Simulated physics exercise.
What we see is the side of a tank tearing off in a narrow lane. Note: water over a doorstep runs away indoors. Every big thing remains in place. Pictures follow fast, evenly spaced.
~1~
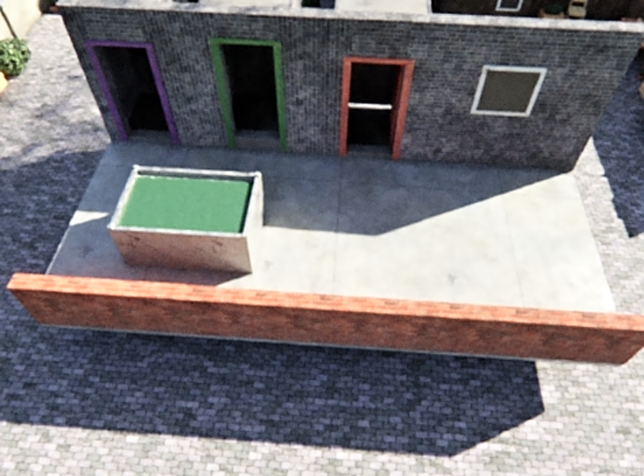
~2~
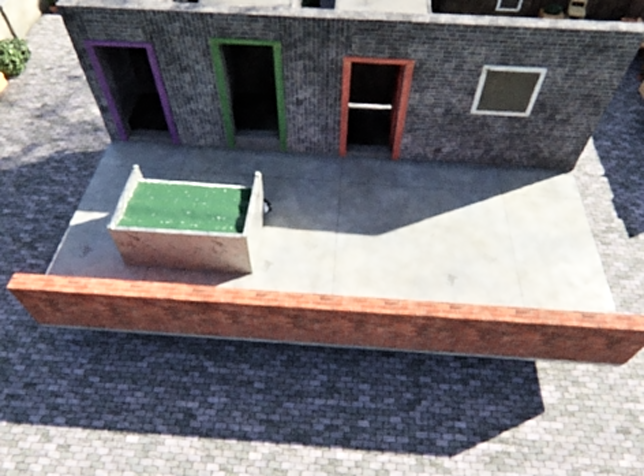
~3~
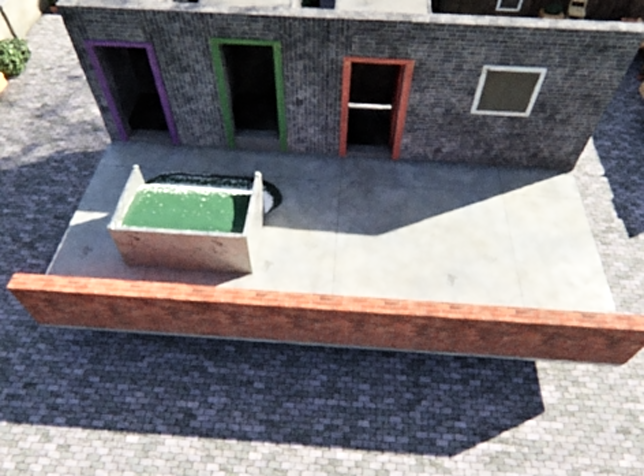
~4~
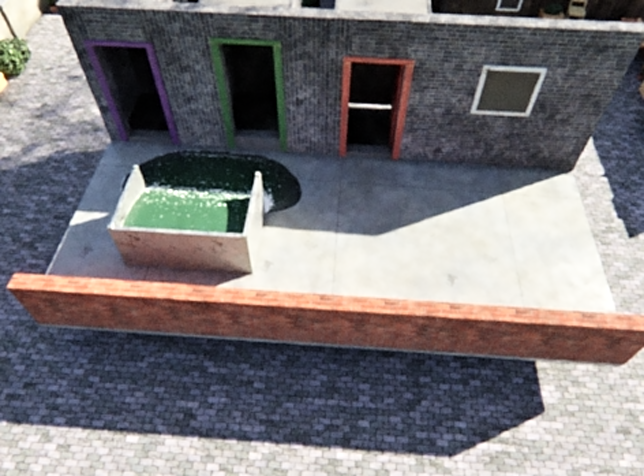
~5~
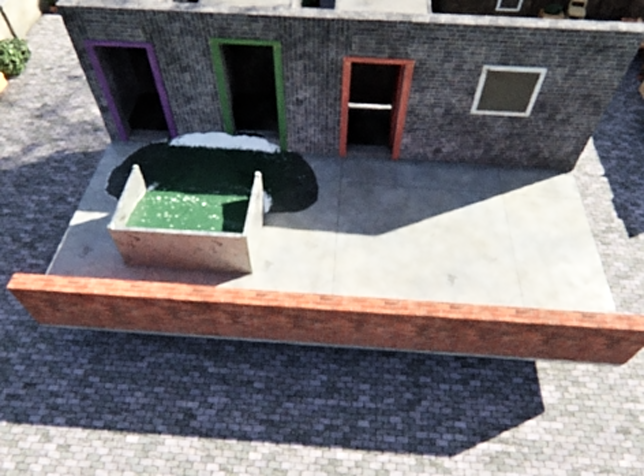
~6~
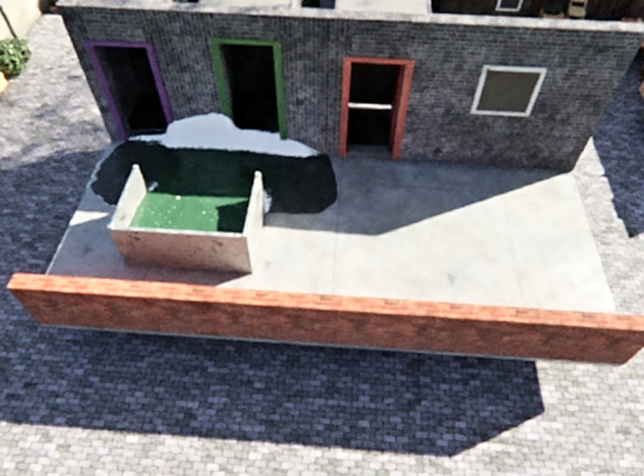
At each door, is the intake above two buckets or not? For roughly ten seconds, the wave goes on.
Purple door: Above, green door: Above, red door: Not above.
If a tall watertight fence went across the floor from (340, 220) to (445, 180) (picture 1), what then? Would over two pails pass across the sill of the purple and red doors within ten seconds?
Purple: Over the threshold. Red: Over the threshold.
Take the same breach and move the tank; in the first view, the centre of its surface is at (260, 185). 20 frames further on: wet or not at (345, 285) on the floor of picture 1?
Untouched.
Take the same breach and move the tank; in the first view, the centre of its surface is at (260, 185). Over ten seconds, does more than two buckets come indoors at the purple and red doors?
Purple: Below the limit; red: Above the limit.
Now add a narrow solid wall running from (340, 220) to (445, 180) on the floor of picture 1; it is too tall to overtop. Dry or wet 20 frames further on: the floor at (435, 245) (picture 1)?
That spot is spared.
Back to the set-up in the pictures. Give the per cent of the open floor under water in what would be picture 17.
I'd put it at roughly 40 per cent.
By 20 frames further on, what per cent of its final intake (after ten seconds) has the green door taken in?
Close to 100 percent.
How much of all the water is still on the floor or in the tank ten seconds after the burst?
Close to 26 in a hundred.
A moment on, water covers 25 % of the floor; the purple door over two buckets in, the green door over two buckets in, the red door wet at the sill, nothing in.
Next, water covers 40 % of the floor; the purple door far over two buckets in, the green door far over two buckets in, the red door wet at the sill, nothing in.
Then, water covers 70 % of the floor; the purple door far over two buckets in, the green door far over two buckets in, the red door under two buckets in.
Later, water covers 70 % of the floor; the purple door far over two buckets in, the green door far over two buckets in, the red door under two buckets in.
In the end, water covers 55 % of the floor; the purple door far over two buckets in, the green door far over two buckets in, the red door under two buckets in.
